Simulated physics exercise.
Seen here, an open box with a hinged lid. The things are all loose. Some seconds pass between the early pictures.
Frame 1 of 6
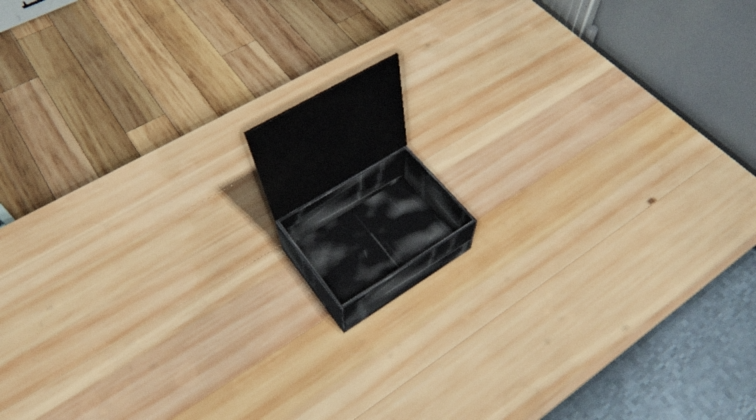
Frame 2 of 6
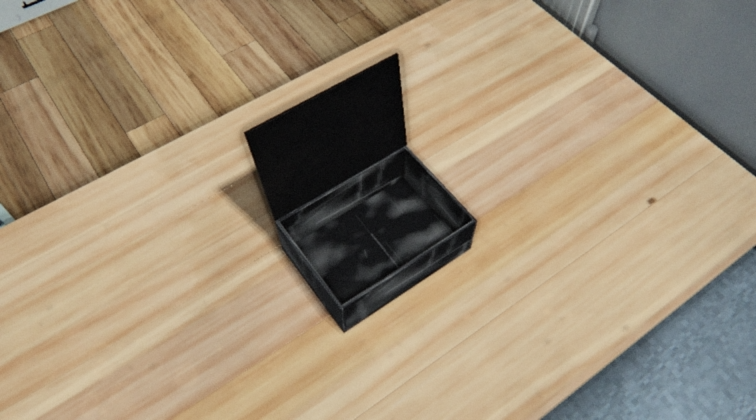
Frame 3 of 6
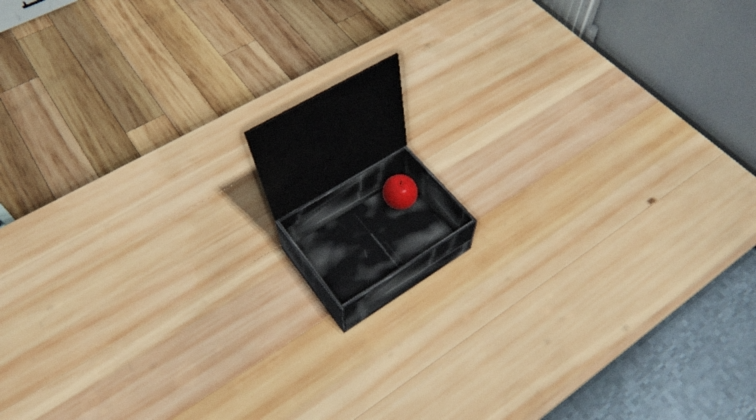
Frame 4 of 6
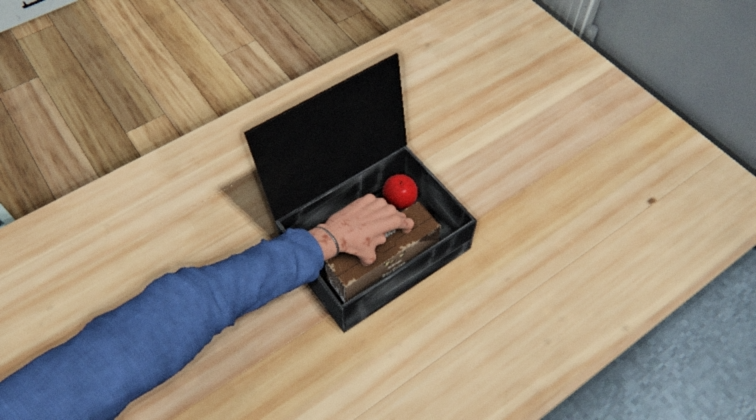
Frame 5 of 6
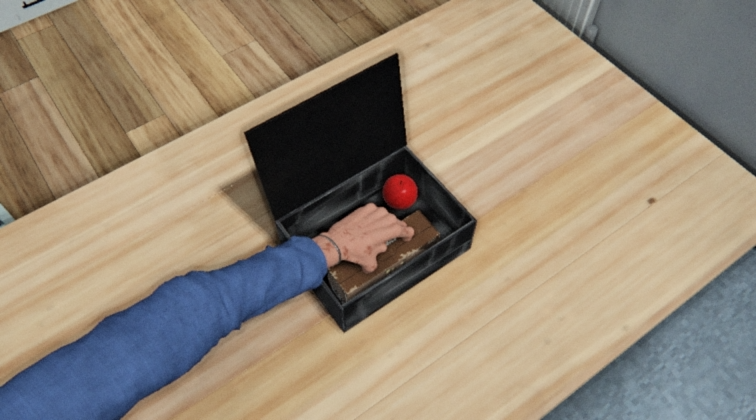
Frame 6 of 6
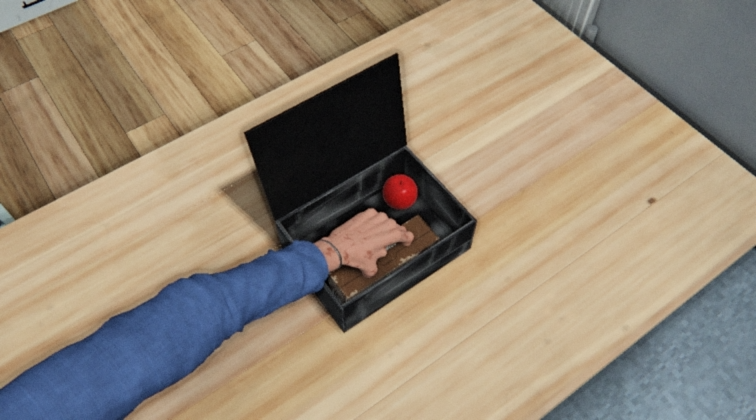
An open black box with its hinged lid raised sits on a pale wooden table, seen from above at an angle by a still camera, with wood flooring at upper left. The box is empty at first, then a red apple is in its back right part. A blue-sleeved arm then reaches in from the left, its hand lowering a brown carton slightly inside, in front of the apple.
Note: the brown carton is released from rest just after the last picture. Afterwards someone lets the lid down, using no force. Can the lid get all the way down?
Yes, it goes all the way down.
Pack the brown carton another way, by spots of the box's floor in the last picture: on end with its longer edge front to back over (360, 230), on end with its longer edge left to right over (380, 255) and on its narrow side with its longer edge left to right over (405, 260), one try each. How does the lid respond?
Lid, try 1: Propped open; try 2: Propped open; try 3: Fully down.
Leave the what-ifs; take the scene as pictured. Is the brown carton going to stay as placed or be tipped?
Observation: The brown carton keeps the set orientation.
Then, 1.20 s on from there, lid starting down.
Then, 1.60 s on from there, lid 57° above the rim.
Then, 1.80 s on from there, lid 36° above the rim.
Then, 2.00 s on from there, lid 11° above the rim.
In the end, lid shut; both unmoved. At the end, from the last picture's camera, brown carton near (384, 265).
